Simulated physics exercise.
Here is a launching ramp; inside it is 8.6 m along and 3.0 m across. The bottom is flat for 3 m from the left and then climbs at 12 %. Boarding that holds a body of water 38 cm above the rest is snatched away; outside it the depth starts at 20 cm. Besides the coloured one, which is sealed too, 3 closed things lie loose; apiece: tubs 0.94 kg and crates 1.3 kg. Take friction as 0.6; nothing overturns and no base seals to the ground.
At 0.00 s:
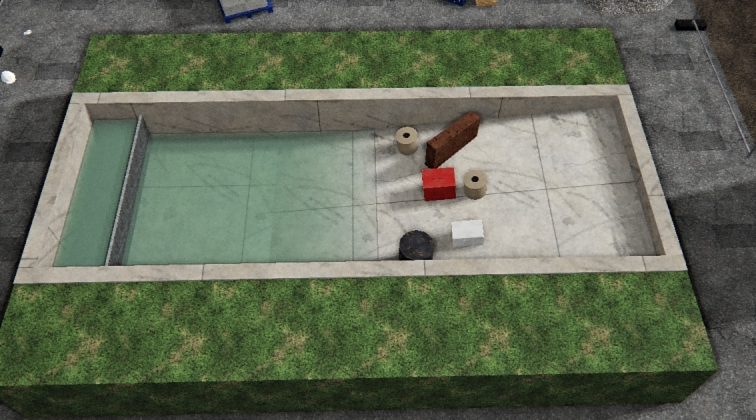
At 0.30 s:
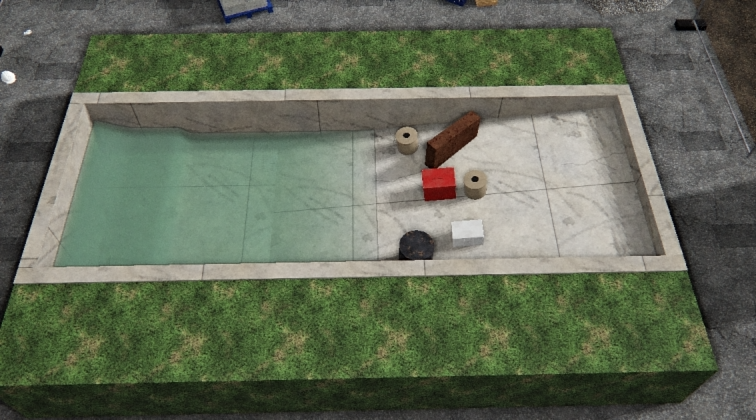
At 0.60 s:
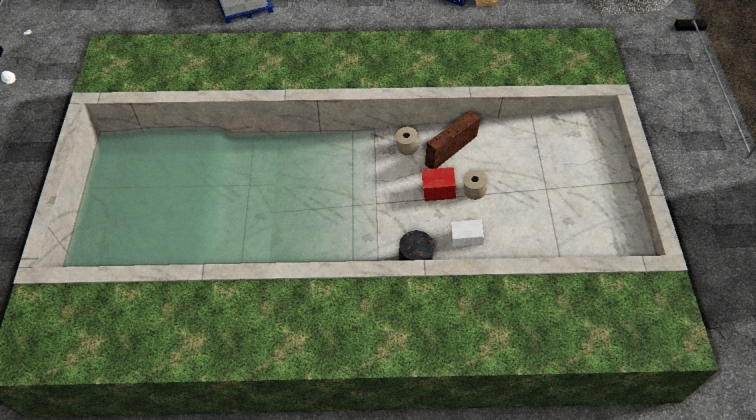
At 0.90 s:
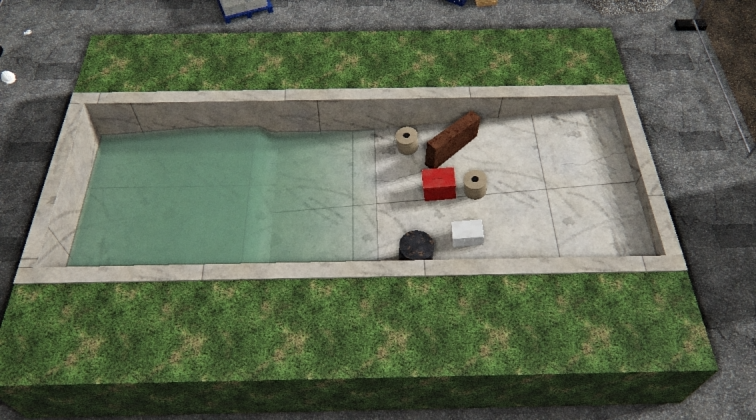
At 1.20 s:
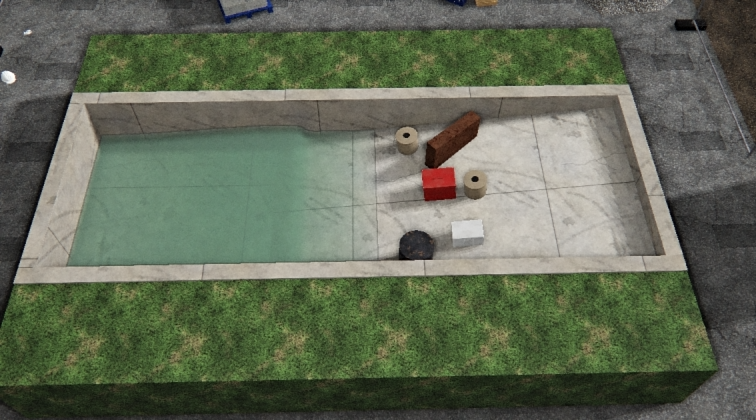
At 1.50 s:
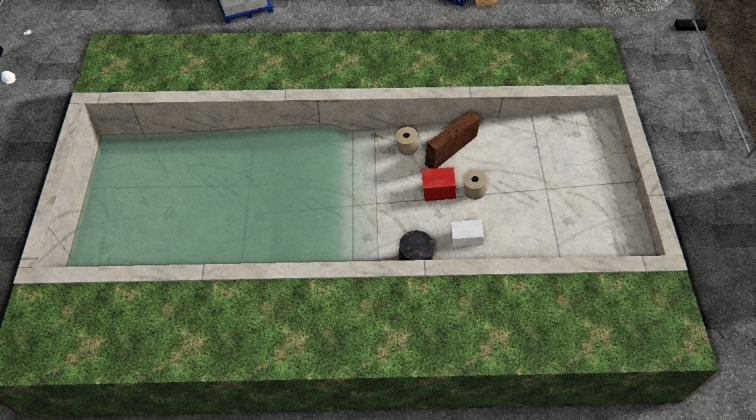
Water surging rightward in a low swell across a sloping stone basin after a barrier vanishes, the red box and other objects staying still.
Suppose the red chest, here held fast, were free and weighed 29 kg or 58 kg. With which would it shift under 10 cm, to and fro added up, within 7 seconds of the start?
I expect that the smaller load will do.
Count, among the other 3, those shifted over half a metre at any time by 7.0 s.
That makes 2.
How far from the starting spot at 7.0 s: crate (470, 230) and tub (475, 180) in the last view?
In turn: 80 cm, 5 cm.
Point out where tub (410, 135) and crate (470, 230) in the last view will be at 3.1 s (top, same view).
Near (454, 114) and (526, 237).
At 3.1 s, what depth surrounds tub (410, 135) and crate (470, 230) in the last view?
Roughly 13 and 2 cm.
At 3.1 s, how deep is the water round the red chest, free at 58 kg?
Roughly 8 cm.
After 2.1 s the red chest would be 0 cm from its start with 29 kg and 0 cm from its start with 58 kg; 1 cm of water round it then.
After 3.1 s the red chest would be 0 cm from its start with 29 kg and 0 cm from its start with 58 kg; 8 cm of water round it then.
After 4.9 s the red chest would be 0 cm from its start with 29 kg and 0 cm from its start with 58 kg; 3 cm of water round it then.
After 7.0 s the red chest would be 0 cm from its start with 29 kg and 0 cm from its start with 58 kg; 3 cm of water round it then.
